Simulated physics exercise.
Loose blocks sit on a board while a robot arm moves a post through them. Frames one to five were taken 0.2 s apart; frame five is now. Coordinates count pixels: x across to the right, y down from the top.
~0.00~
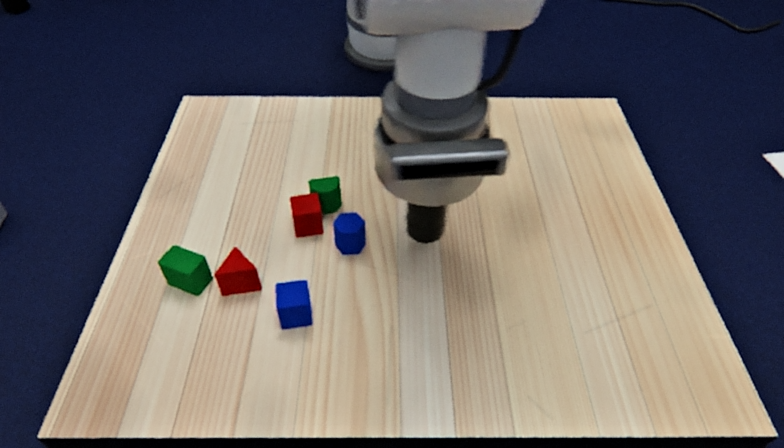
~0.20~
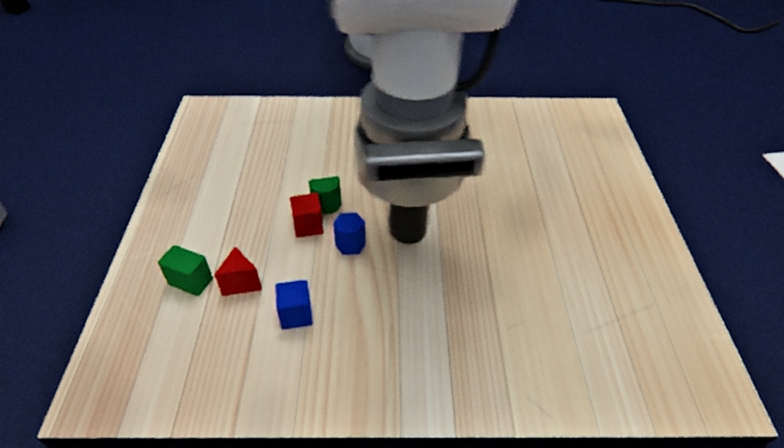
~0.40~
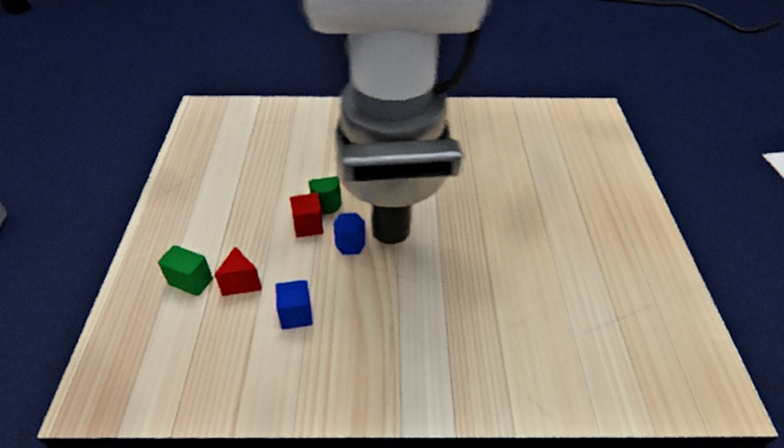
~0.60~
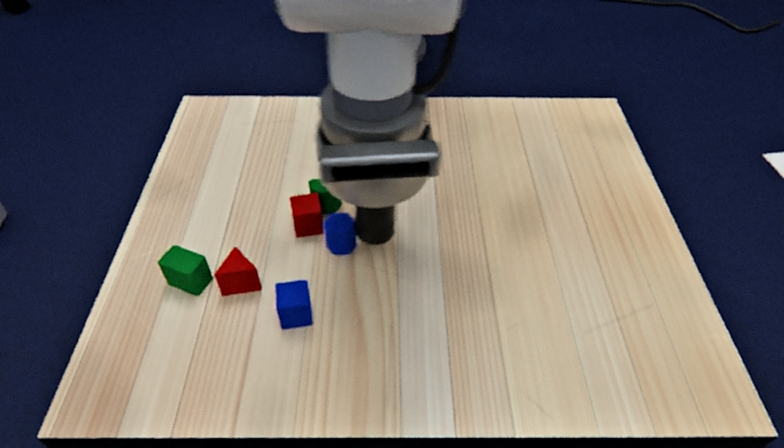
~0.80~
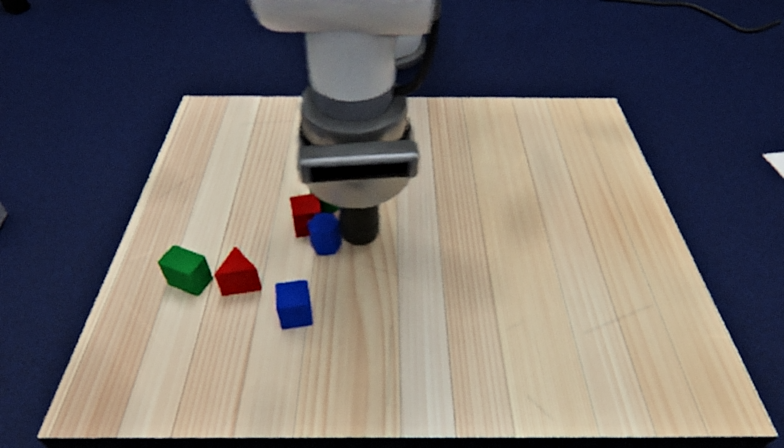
On a wooden board, a robot arm moves its post left and pushes a blue block.
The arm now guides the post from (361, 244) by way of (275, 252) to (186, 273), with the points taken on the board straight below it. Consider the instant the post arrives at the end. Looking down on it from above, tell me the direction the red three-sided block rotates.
Prediction: Counterclockwise.
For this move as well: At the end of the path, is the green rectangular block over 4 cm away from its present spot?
I expect not.
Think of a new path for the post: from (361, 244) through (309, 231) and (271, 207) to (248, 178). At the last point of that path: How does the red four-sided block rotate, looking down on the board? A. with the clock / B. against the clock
A
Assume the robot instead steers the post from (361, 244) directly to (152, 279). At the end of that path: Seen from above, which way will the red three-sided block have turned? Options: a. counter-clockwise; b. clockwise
Correct choice: A.
What follows on the original path. One third of the way, post at (300, 236); red four-sided block at (291, 199), turned 45° clockwise; blue hexagon at (262, 228).
Two thirds of the way, post at (241, 246); red three-sided block at (231, 264), turned 25° anticlockwise; red four-sided block at (288, 199), turned 60° clockwise; blue hexagon at (202, 232), turned 20° clockwise.
At the end, post at (181, 260); green rectangular block at (146, 273); red three-sided block at (223, 265), turned 65° anticlockwise; red four-sided block at (288, 199), turned 60° clockwise; blue hexagon at (159, 230), turned 110° clockwise.
